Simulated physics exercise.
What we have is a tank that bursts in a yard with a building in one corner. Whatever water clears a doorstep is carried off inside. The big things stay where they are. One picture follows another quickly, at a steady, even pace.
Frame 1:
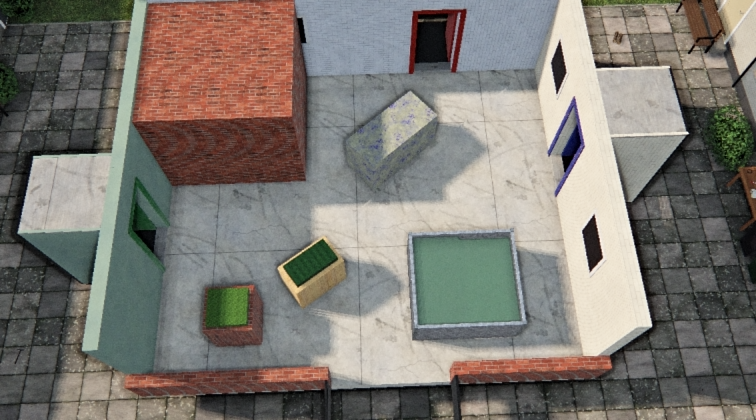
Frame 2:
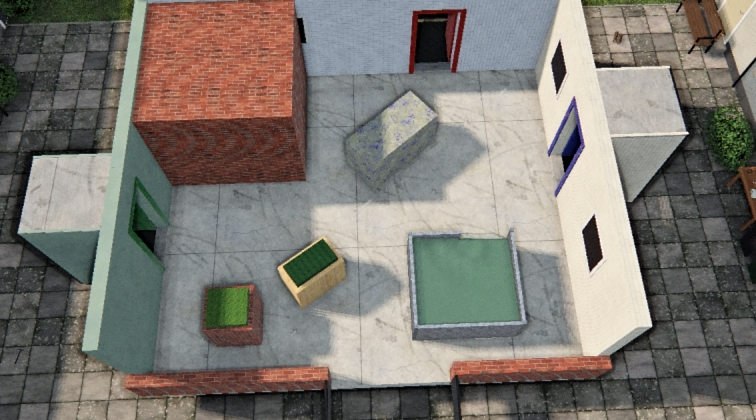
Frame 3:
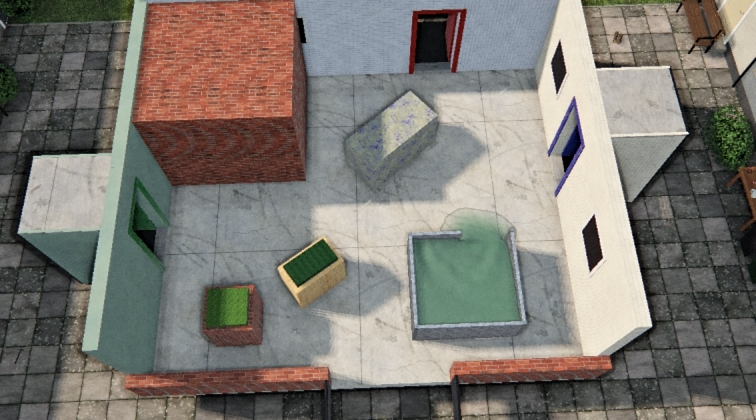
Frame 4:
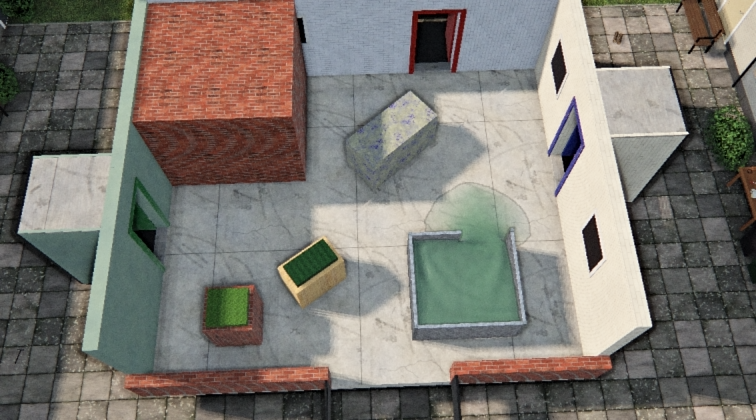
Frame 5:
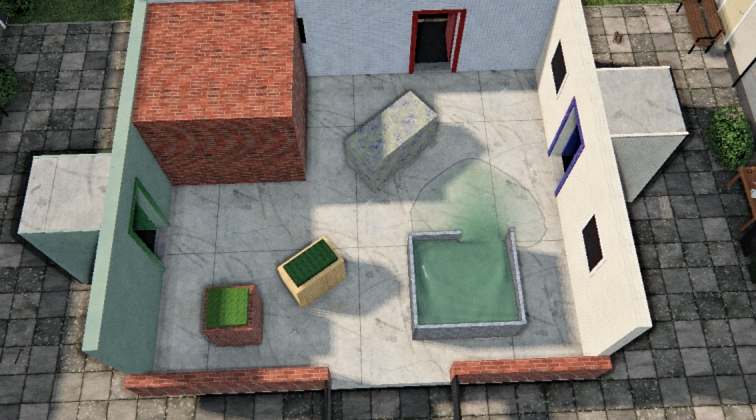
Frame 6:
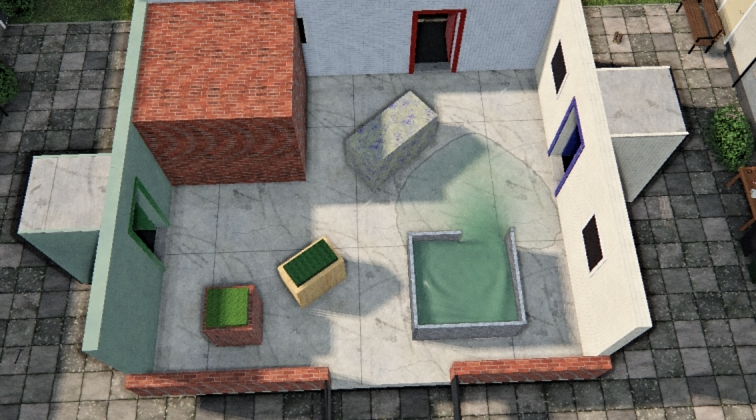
In a walled yard with a brick building in one corner, an open tank of green water burst on its far side, and the water poured through the gap and fanned out across the pale floor.
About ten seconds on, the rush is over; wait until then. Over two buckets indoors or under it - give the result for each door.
Result: The blue door ends up above the line; the green door ends up at or below the line; the red door ends up above the line.
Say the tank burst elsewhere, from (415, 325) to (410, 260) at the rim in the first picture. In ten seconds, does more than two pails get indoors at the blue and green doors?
The blue one remains shy of it and the green one crosses the line, I think.
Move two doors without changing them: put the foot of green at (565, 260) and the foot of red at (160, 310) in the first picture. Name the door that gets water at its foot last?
The door marked red.
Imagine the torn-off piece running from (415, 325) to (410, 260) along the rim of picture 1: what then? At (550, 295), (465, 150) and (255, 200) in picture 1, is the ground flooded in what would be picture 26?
Point by point: Unwetted; unwetted; soaked.
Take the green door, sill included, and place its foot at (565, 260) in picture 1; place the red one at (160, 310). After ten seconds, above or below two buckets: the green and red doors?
As it turns out, the green door keeps clear but the red door keeps clear.
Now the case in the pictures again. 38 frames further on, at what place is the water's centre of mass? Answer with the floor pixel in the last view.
I'd mark it close to (441, 175).
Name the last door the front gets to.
The green-painted one.
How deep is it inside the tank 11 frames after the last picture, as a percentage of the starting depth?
Some 50 per cent.
A moment on, water covers 30 % of the floor; the blue door under two buckets in, the green door not reached, the red door wet at the sill, nothing in.
Next, water covers 35 % of the floor; the blue door over two buckets in, the green door not reached, the red door over two buckets in.
Then, water covers 40 % of the floor; the blue door over two buckets in, the green door not reached, the red door far over two buckets in.
Later, water covers 55 % of the floor; the blue door far over two buckets in, the green door not reached, the red door far over two buckets in.
In the end, water covers 85 % of the floor; the blue door far over two buckets in, the green door wet at the sill, nothing in, the red door far over two buckets in.
